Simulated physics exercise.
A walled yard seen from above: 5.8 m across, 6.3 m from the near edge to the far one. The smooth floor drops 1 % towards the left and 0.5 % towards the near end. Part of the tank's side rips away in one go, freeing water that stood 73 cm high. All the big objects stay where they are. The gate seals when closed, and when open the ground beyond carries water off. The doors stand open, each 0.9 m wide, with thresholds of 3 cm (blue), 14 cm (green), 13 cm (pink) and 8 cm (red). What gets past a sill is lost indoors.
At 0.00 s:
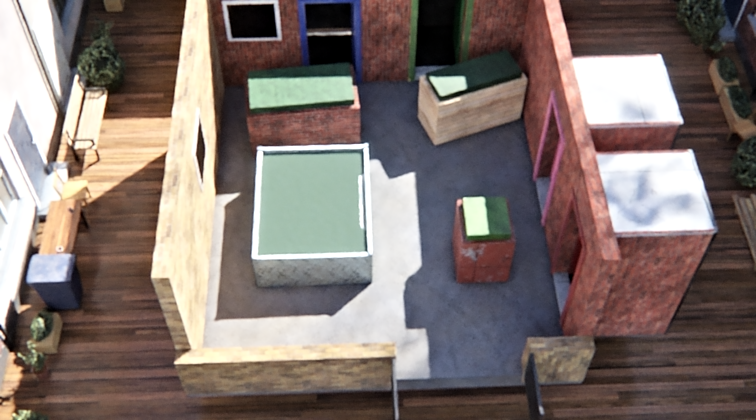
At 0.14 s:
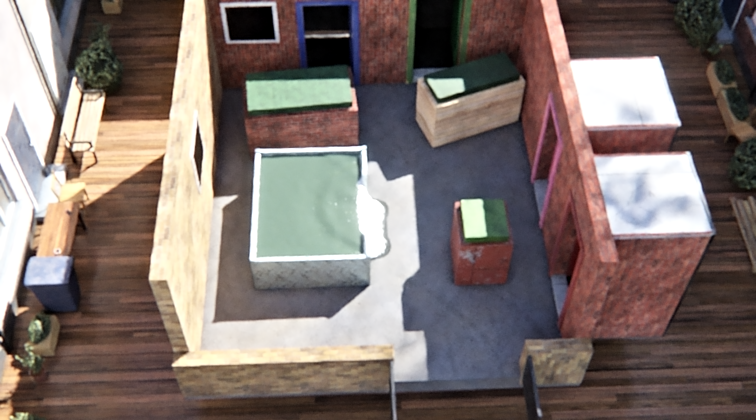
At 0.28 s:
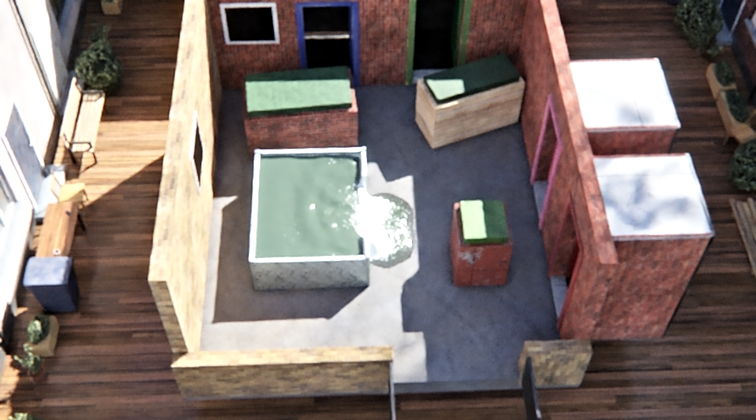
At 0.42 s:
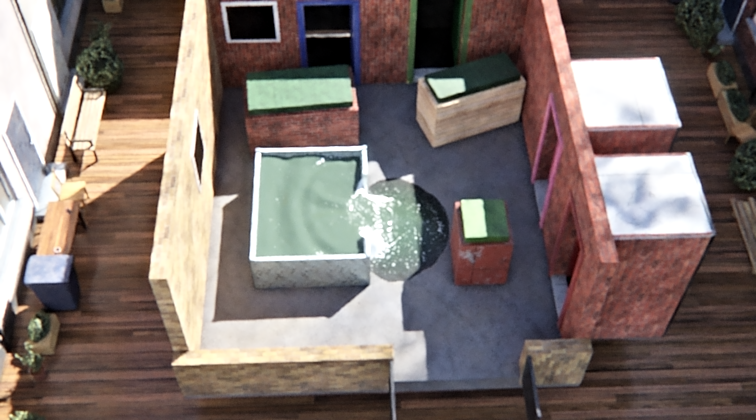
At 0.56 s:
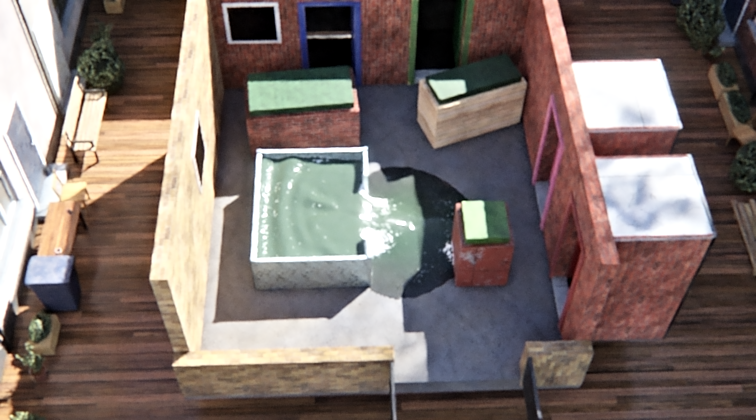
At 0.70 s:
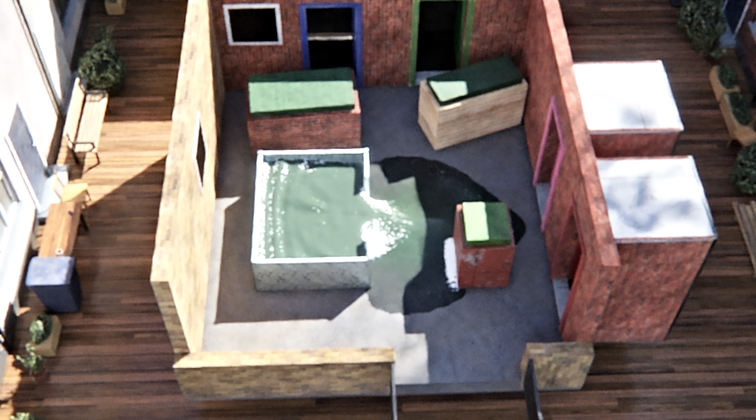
Water bursts through the right side of a pale-rimmed, green-looking rectangular tank in a walled yard seen steadily from high above. Green-topped boxes stand by the back wall and a small red one to the right, between a tan left wall and red brick walls, with wooden decking outside. The glinting water fans rightward across the grey floor, reaches and wraps around the small red box, while ripples cross the tank.
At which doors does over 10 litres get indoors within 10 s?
Door by door: At the blue door it goes over the limit; at the green door it stays under the limit; at the pink door it passes the limit; at the red door it stays under the limit.
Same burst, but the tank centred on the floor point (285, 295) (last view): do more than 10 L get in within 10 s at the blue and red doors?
Then: Blue above, red above.
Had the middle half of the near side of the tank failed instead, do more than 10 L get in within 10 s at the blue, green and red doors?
Against that limit: Blue past it, green under, red over.
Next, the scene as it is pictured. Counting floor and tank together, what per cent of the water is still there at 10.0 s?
About 64 per cent.
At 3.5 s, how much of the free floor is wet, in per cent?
Some 55 per cent of it.
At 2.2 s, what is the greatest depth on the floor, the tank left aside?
About 38 cm.
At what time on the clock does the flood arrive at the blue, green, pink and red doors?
Blue 4.0 s, green 3.0 s, pink 0.9 s, red 1.4 s.
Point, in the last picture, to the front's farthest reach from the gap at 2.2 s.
At about (517, 88).
After 1.4 s water covers 35 % of the floor and is deepest (38 cm) near (452, 255); blue door not reached, green door not reached, pink door 28 cm at the sill, 35 L in, red door 1 cm at the sill, 0 L in.
After 2.2 s water covers 45 % of the floor and is deepest (38 cm) near (526, 143); blue door not reached, green door not reached, pink door 33 cm at the sill, 137 L in, red door 4 cm at the sill, 0 L in.
After 3.5 s water covers 55 % of the floor and is deepest (24 cm) near (518, 211); blue door not reached, green door 1 cm at the sill, 0 L in, pink door 23 cm at the sill, 233 L in, red door 4 cm at the sill, 0 L in.
After 6.0 s water covers 75 % of the floor and is deepest (18 cm) near (564, 354); blue door 6 cm at the sill, 5 L in, green door 1 cm at the sill, 0 L in, pink door 13 cm at the sill, 297 L in, red door 6 cm at the sill, 0 L in.
After 10.0 s water covers 95 % of the floor and is deepest (10 cm) near (218, 173); blue door 3 cm at the sill, 23 L in, green door 5 cm at the sill, 0 L in, pink door 9 cm at the sill, 299 L in, red door 5 cm at the sill, 0 L in.
